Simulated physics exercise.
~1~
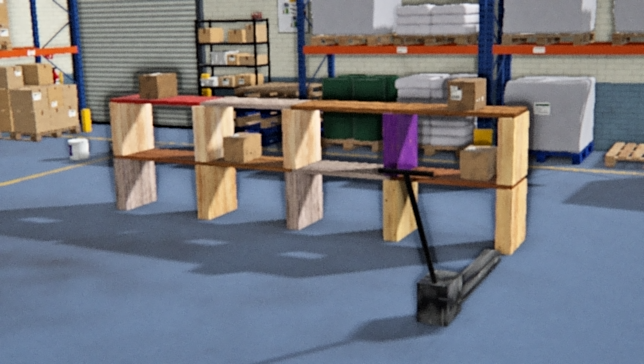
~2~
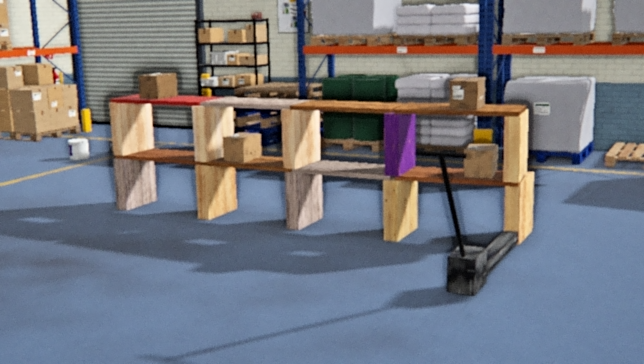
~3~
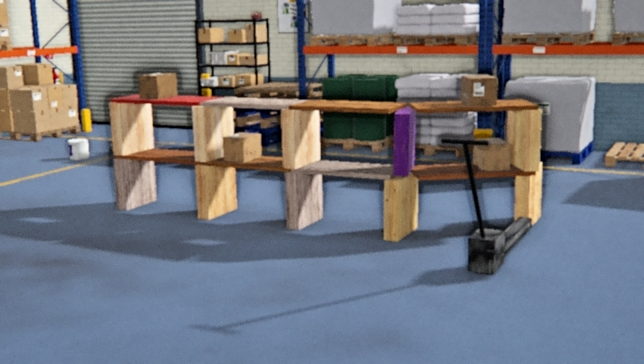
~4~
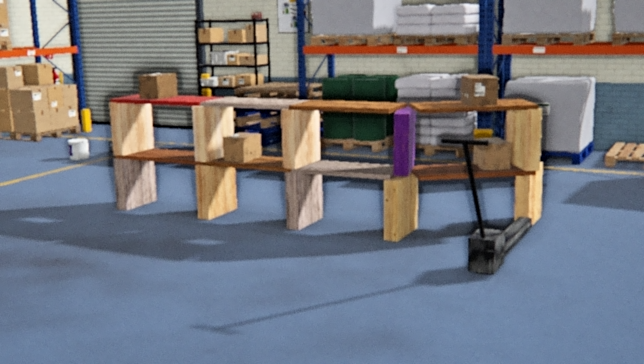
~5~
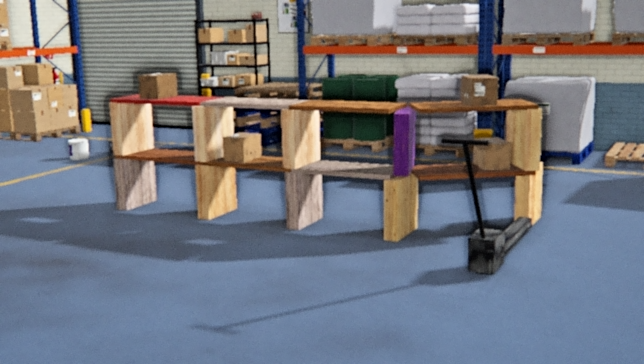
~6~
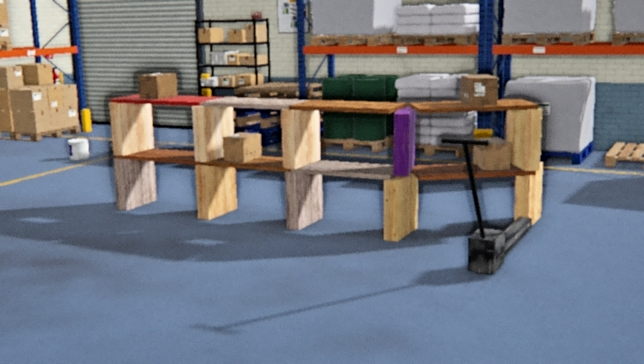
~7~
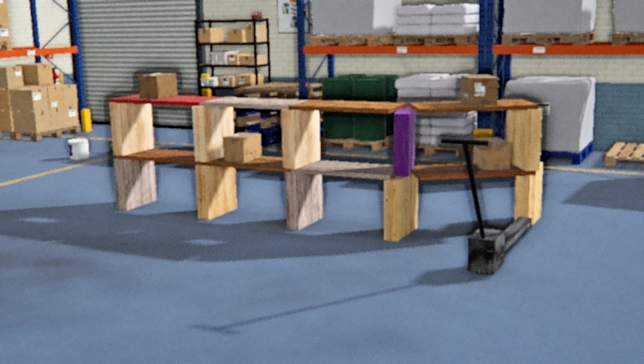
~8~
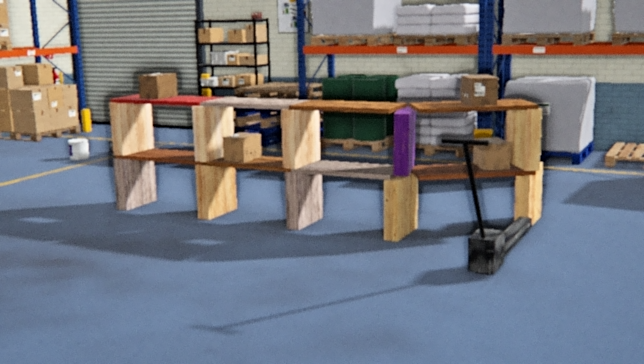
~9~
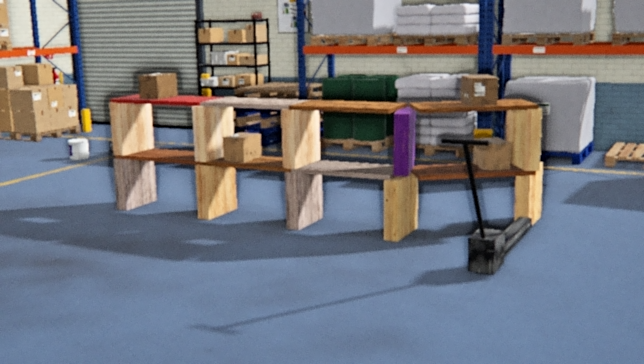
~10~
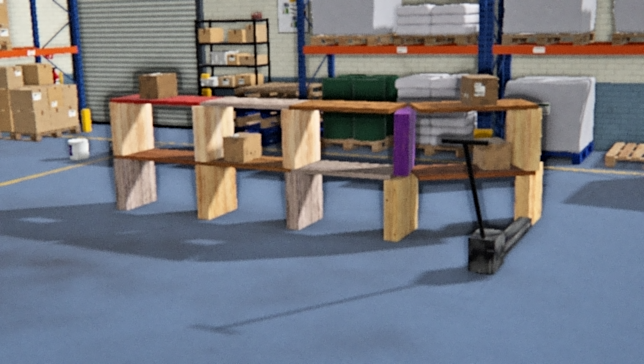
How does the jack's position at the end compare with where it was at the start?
The jack ends up farther right and a little higher in the view, having moved from in front of the right-hand part of the shelving to close by its right end.
